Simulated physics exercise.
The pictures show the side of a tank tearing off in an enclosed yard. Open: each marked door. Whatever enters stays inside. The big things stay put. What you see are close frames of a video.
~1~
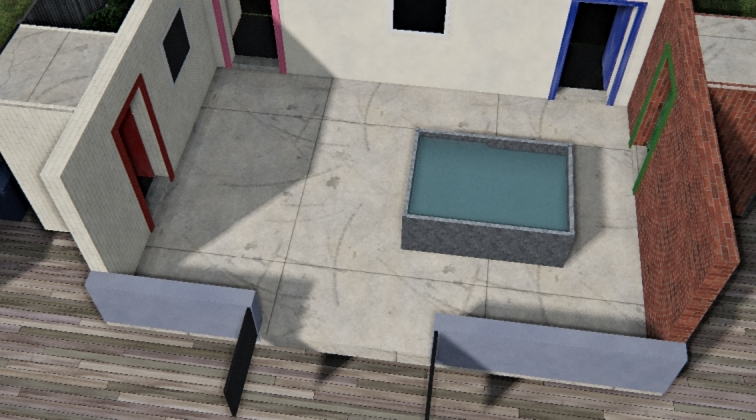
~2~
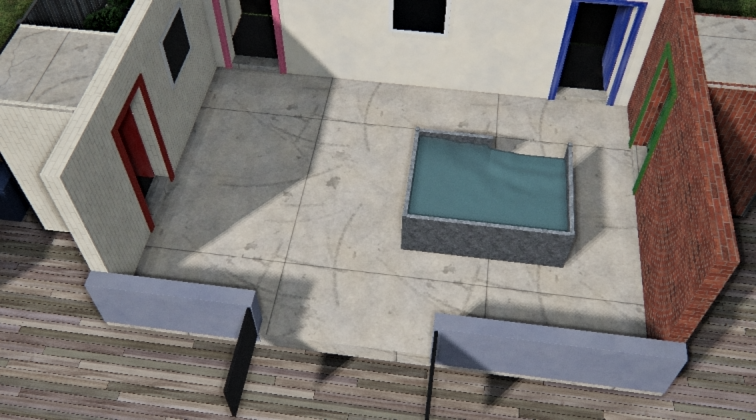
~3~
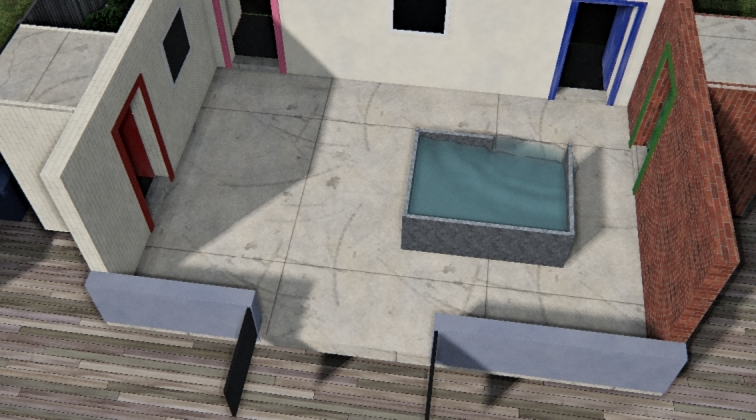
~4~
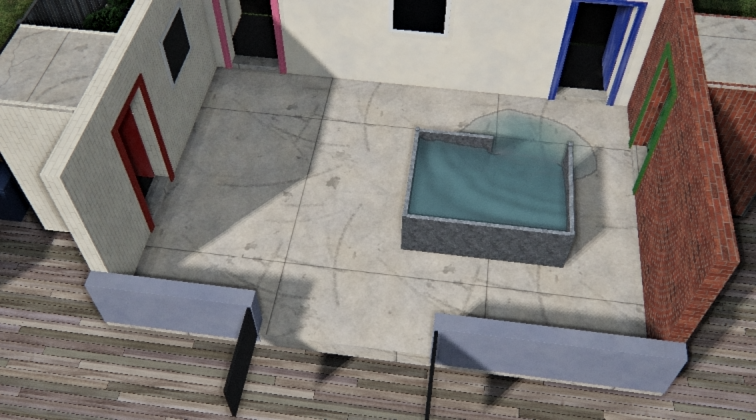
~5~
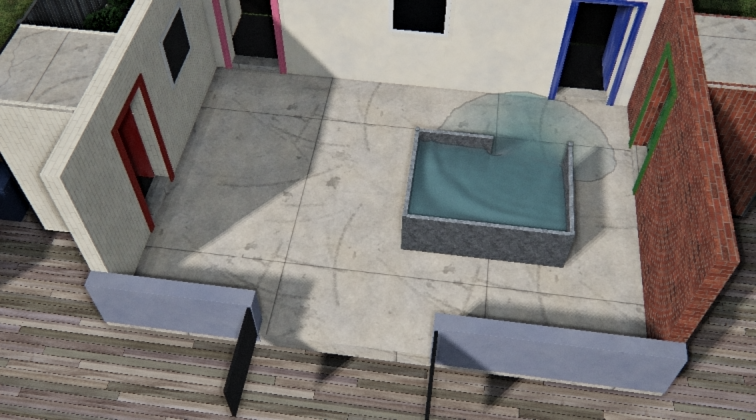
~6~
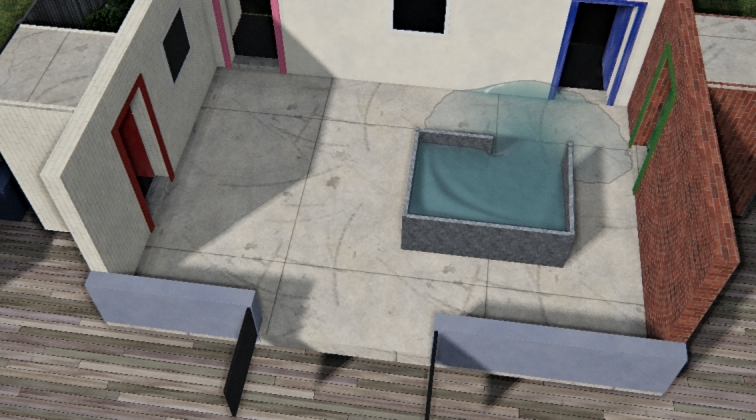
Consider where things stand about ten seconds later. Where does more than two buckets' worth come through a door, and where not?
Through the red door two buckets or less; through the pink door two buckets or less; through the green door more than two buckets; through the blue door more than two buckets.
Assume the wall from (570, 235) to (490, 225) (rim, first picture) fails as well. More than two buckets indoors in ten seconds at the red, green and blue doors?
The red door falls short, the green door falls short and the blue door exceeds the limit.
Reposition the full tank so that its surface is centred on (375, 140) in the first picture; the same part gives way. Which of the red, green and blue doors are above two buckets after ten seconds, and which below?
Log: Red door misses the mark; green door breaks the limit; blue door breaks the limit.
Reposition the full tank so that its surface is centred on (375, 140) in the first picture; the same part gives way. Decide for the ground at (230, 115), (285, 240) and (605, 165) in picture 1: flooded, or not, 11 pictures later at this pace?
As listed: Reached, untouched, reached.
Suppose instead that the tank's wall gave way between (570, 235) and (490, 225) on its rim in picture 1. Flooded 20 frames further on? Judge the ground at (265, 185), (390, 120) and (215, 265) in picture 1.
Sequence: Wetted / spared / wetted.
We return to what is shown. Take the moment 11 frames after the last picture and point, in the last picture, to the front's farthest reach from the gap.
About (273, 79).
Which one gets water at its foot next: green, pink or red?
Looks like the door marked green.
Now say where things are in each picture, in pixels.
The water tank at (490, 182) is whole and still, in the first picture.
The front is at a hidden place, out from the gap on the water tank's far side, in the second picture.
The front is at a hidden place, out from the gap on the water tank's far side, in the third picture.
Water pours out on the water tank's far side and has run to (506, 113), in the fourth picture.
Water pours out on the water tank's far side and has run to (493, 95), in the fifth picture.
Water pours out on the water tank's far side and has run to (592, 105), in the sixth picture.
A moment on, water covers 15 % of the floor; the red door not reached, the pink door not reached, the green door wet at the sill, nothing in, the blue door over two buckets in.
Next, water covers 25 % of the floor; the red door not reached, the pink door not reached, the green door under two buckets in, the blue door far over two buckets in.
Then, water covers 60 % of the floor; the red door not reached, the pink door wet at the sill, nothing in, the green door under two buckets in, the blue door far over two buckets in.
Later, water covers 80 % of the floor; the red door wet at the sill, nothing in, the pink door wet at the sill, nothing in, the green door over two buckets in, the blue door far over two buckets in.
In the end, water covers 95 % of the floor; the red door wet at the sill, nothing in, the pink door wet at the sill, nothing in, the green door over two buckets in, the blue door far over two buckets in.
